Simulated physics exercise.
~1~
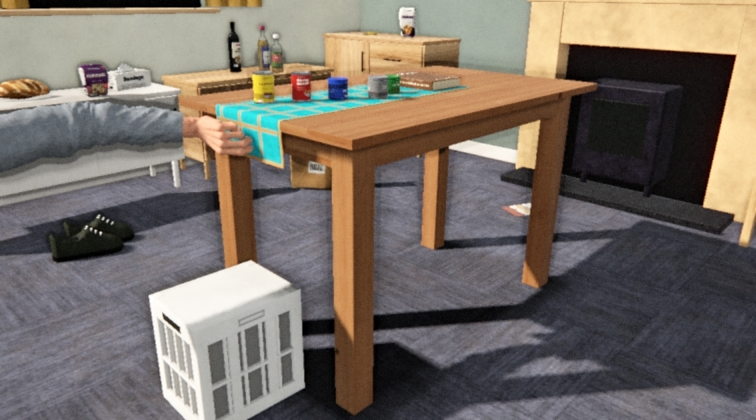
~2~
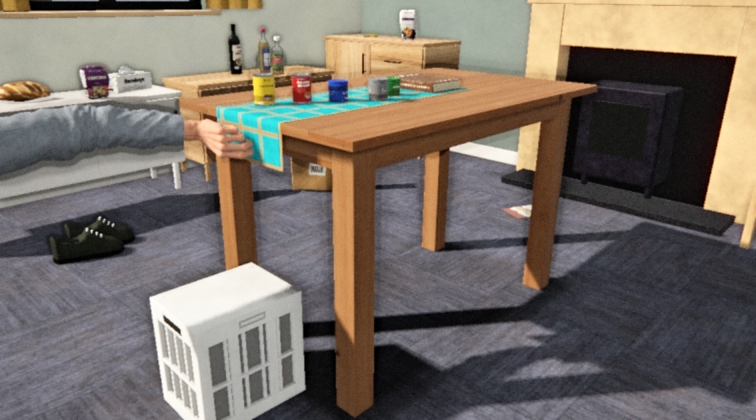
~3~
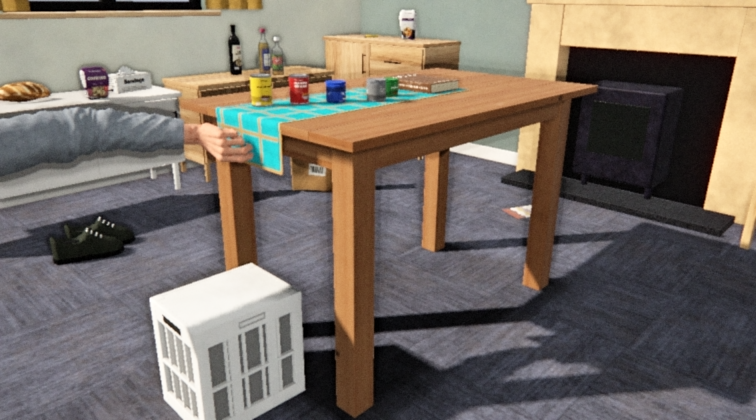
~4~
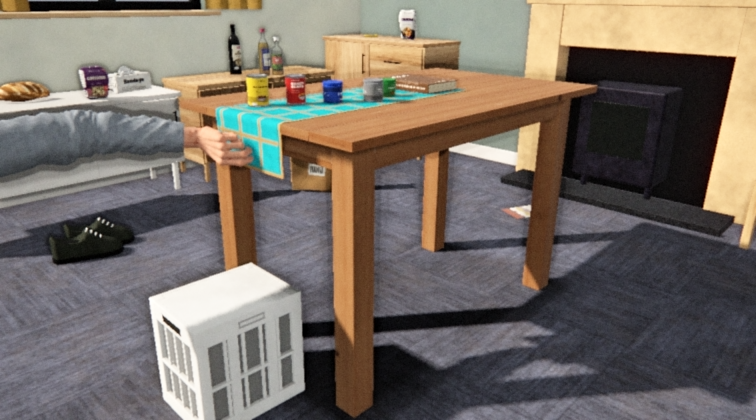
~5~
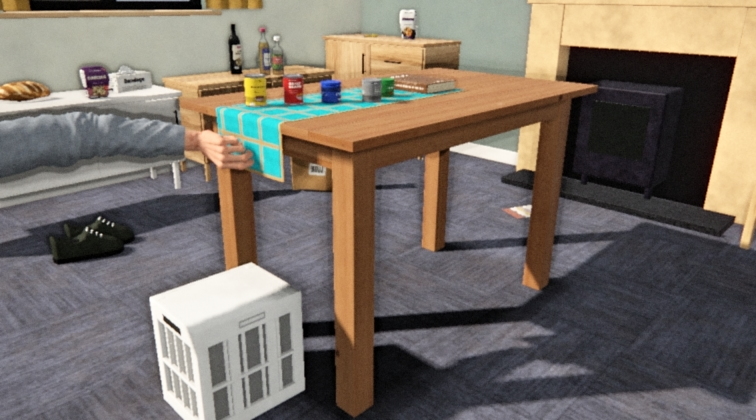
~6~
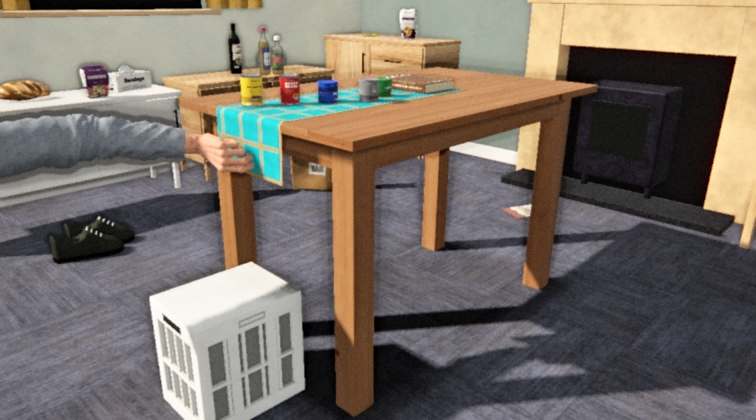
At the start, a hand at the left grips the end of a turquoise runner on a wooden table, with a row of five small colourful containers standing on it. The hand draws the cloth slowly down, its hanging end lowering slightly, and the containers shift a little to the left with it.
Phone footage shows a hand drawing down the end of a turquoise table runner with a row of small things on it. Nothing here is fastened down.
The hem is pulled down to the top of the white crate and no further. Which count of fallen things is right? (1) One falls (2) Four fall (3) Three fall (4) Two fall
Three fall.
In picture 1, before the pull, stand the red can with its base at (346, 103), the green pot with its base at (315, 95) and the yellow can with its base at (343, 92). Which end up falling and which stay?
Briefly: Red can drops; green pot drops; yellow can stays.
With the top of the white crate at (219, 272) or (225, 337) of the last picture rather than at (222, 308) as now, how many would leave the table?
That would make 2 and 4.
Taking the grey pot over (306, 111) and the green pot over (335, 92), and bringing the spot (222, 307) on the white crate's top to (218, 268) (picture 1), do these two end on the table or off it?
The grey pot is carried off; the green pot does not fall.
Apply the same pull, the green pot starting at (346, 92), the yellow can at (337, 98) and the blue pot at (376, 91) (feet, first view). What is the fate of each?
Record - green pot retained; yellow can lost; blue pot retained.
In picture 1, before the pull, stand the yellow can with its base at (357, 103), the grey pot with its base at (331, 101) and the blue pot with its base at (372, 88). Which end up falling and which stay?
Here's how it goes: The yellow can ends up down, the grey pot ends up down, and the blue pot makes it through.
A little later, hem near (252, 200); all still up.
Next, hem near (253, 241); yellow can and red can gone.
Later still, hem on the crate; yellow can, red can and blue pot gone.
When it is over, hem on the crate; yellow can, red can and blue pot gone. It carries off three.
